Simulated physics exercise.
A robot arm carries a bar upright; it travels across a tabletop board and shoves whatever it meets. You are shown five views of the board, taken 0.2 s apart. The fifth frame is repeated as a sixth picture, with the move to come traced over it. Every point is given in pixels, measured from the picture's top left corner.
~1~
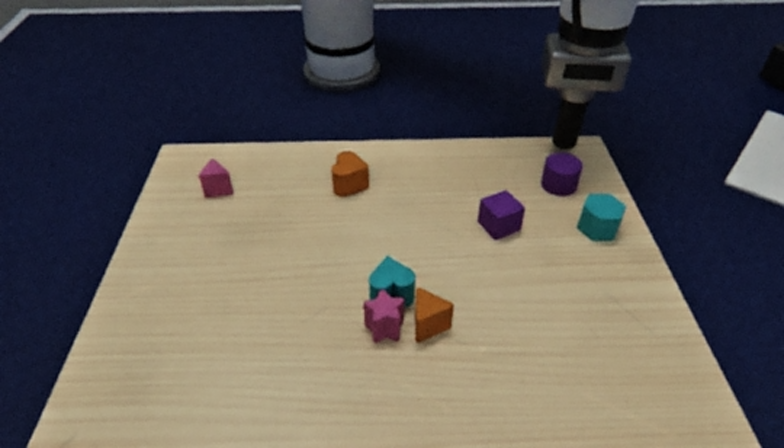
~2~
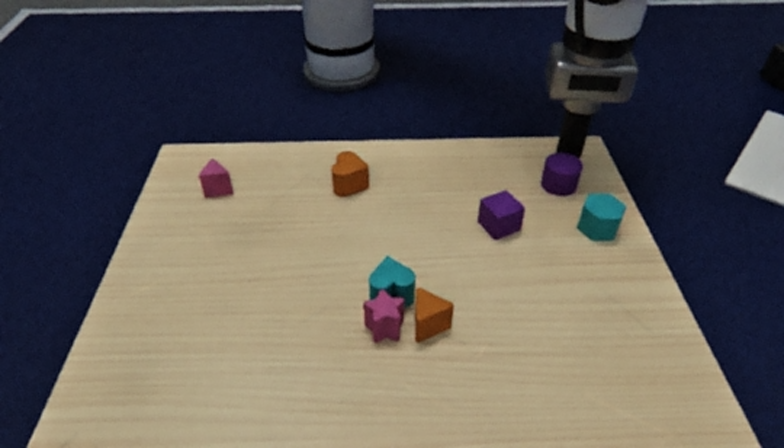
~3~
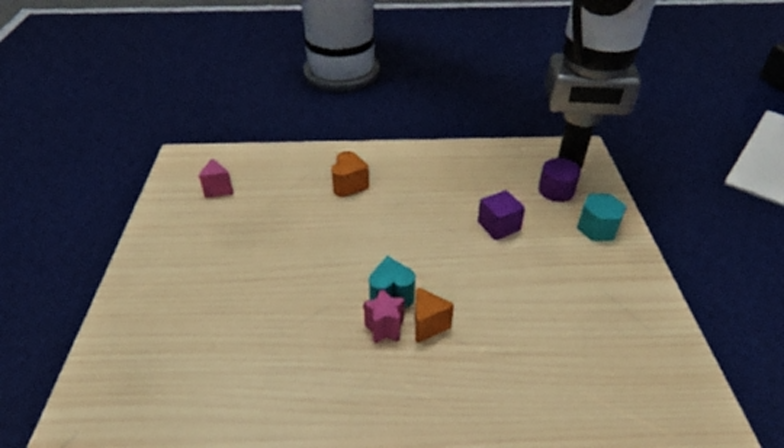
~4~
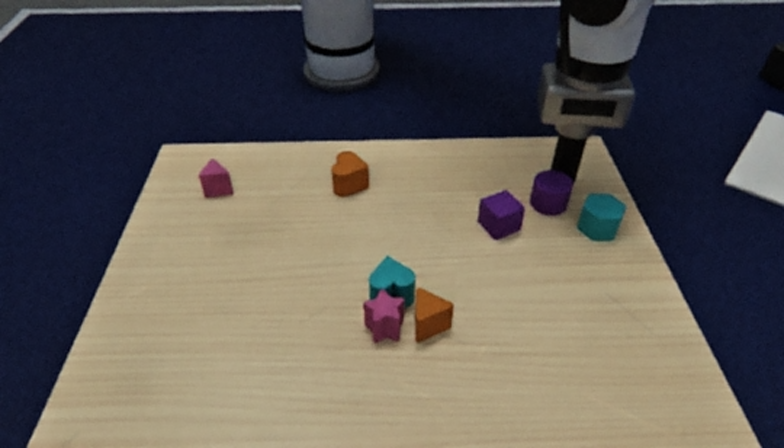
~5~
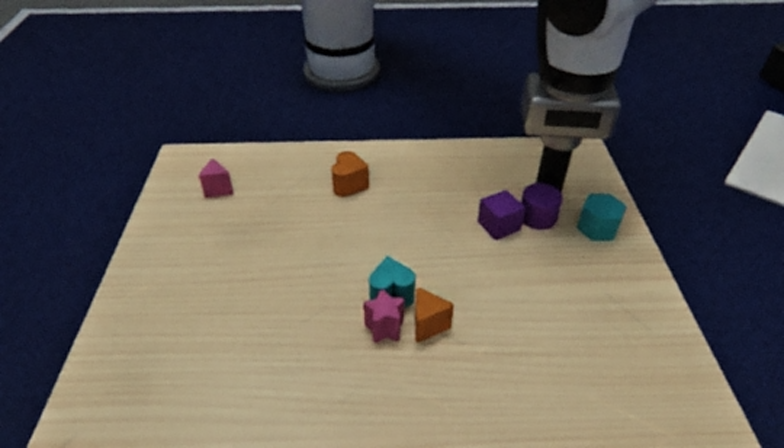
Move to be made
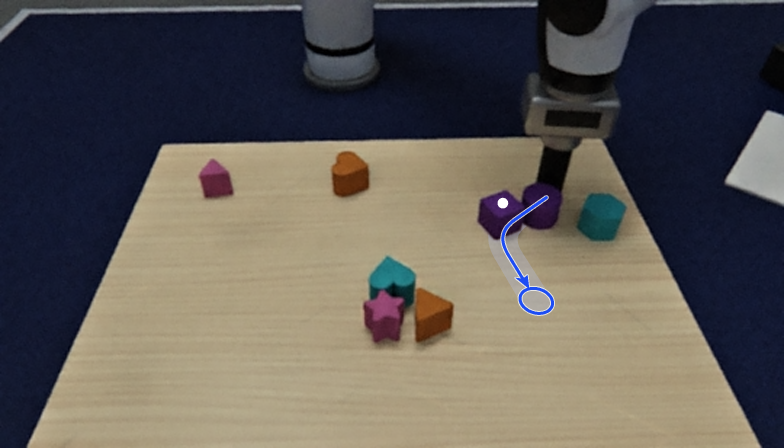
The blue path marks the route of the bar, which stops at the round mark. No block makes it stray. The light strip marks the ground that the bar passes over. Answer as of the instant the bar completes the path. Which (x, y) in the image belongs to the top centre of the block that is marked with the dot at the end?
Top centre: (472, 222).
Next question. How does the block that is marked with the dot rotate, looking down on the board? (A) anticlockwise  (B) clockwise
The one that fits is B, clockwise.
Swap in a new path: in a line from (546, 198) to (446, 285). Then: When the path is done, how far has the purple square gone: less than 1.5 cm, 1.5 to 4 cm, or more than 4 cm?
Displacement: Past 4 cm.
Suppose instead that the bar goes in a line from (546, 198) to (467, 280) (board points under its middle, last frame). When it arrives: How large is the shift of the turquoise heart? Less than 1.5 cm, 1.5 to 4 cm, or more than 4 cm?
That block covers short of 1.5 cm.
The line goes from (546, 198) through (513, 221) and (510, 257) to (536, 301); the dot is on the purple square.
On the path given first. One third of the way, bar (514, 215); purple square (488, 212), turned 50° clockwise; purple circle (531, 222).
Two thirds of the way, bar (512, 251); purple square (472, 222), turned 100° clockwise; purple circle (550, 249).
At the end, bar (538, 294); purple square (472, 222), turned 100° clockwise; purple circle (574, 265); turquoise six-sided block unmoved.
